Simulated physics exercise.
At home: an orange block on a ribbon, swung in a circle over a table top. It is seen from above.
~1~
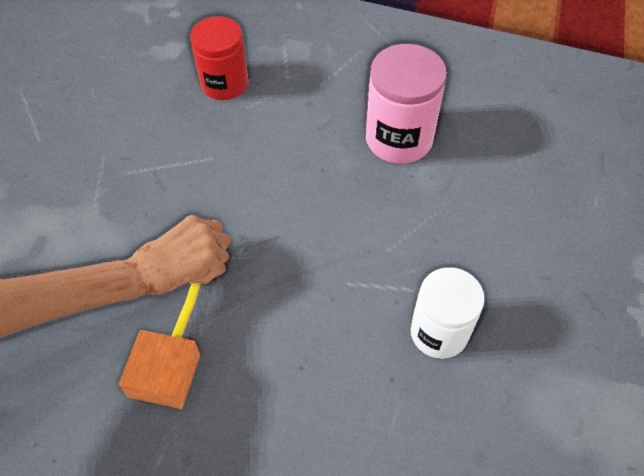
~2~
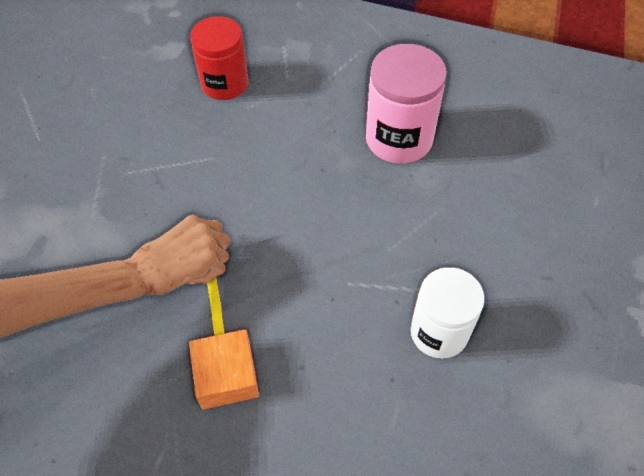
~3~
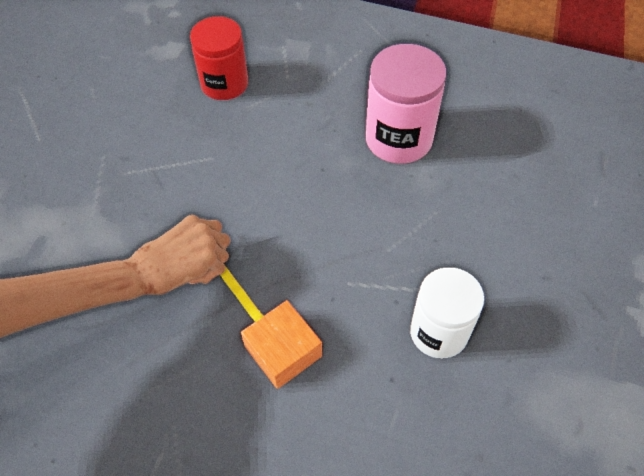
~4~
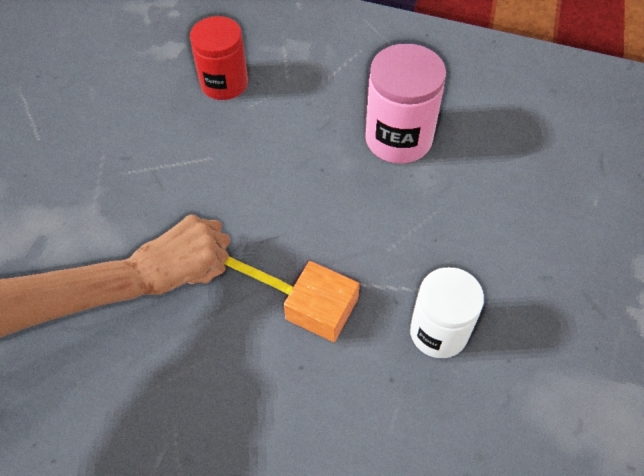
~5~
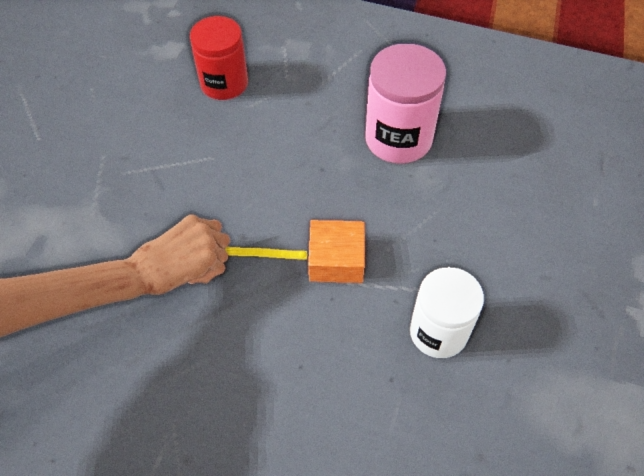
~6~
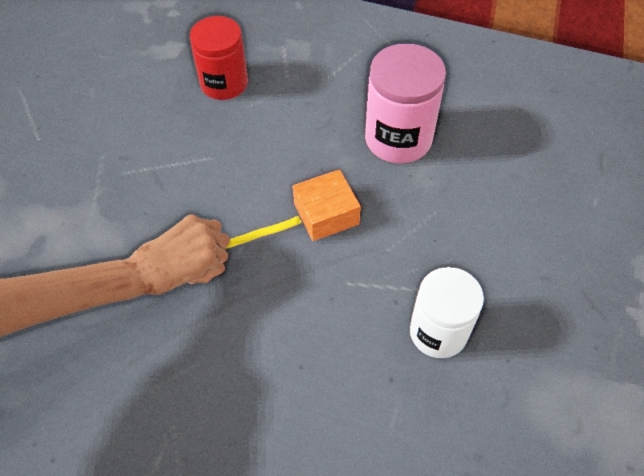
An orange block on a yellow ribbon swinging anticlockwise around a fist, passing a white jar on a grey table top.
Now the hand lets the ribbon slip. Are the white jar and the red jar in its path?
The white jar stays untouched. The red jar gets hit.
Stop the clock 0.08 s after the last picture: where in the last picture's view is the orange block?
Around (274, 135).
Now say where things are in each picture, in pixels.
Orange block (157, 363); white jar (452, 295); red jar (216, 33); pink canister (409, 70), in the first picture.
Orange block (221, 363), in the second picture.
Orange block (281, 337), in the third picture.
Orange block (322, 294), in the fourth picture.
Orange block (337, 243), in the fifth picture.
Orange block (327, 196); white jar (452, 295); red jar (215, 33); pink canister (408, 69); going round anticlockwise, in the sixth picture.
Then, 0.08 s later than the last view, block near (274, 135).
Then, 0.20 s later than the last view, block near (240, 91); red jar pushed aside.
Finally, block near (237, 86); red jar pushed aside. The white jar remains clear and the red jar takes the knock.
